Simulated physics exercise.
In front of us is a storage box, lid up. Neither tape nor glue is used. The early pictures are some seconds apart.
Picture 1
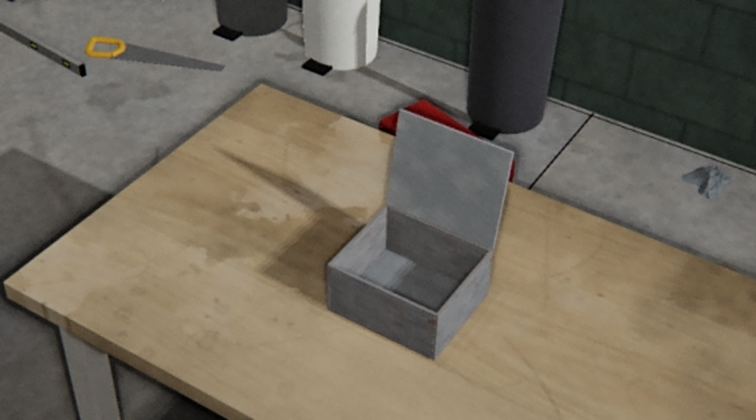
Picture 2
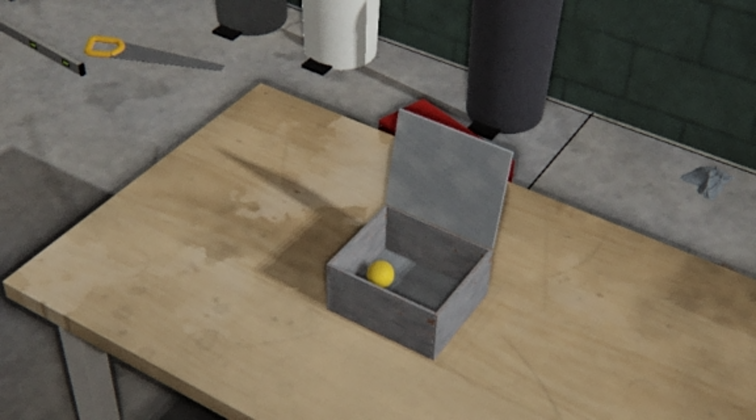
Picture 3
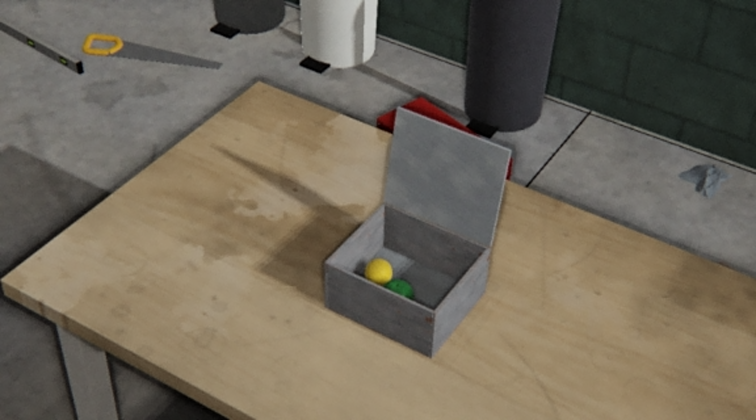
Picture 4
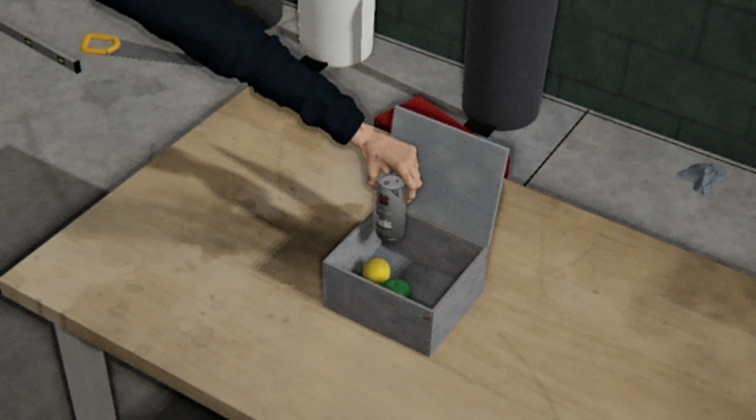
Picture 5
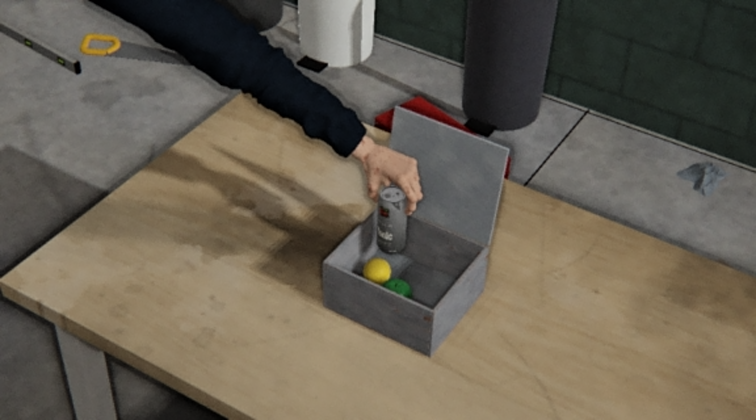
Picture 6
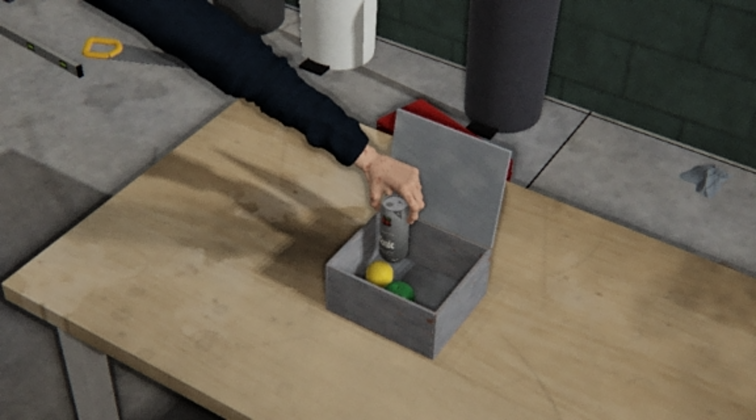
On a wooden workbench, a yellow ball then a green one appear in an open grey box, a hand lowering a grey can inside.
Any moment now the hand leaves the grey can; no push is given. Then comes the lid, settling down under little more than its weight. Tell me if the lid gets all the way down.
It does.
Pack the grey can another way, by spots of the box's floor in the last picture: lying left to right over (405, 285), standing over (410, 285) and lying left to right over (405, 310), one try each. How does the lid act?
With the first placement it drops into place; with the second it can't come down; with the third it drops into place.
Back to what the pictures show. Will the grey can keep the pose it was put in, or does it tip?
In the end, it winds up askew.
Then, 0.50 s later than the last frame, grey can on its side near (408, 275); yellow lemon moved about its own width.
Then, 1.20 s later than the last frame, lid starting down; grey can on its side near (414, 292); yellow lemon moved about its own width; green apple moved about its own width.
Then, 1.70 s later than the last frame, lid 51° above the rim; grey can on its side near (415, 294); yellow lemon moved about its own width; green apple moved about its own width.
Then, 2.00 s later than the last frame, lid shut; grey can on its side near (415, 295); green apple moved about its own width; yellow lemon moved about its own width.
When it is over, lid shut; lying over in the box, grey can; moved from the start, green apple and yellow lemon. End places, in pixels of the last picture, grey can near (416, 298).
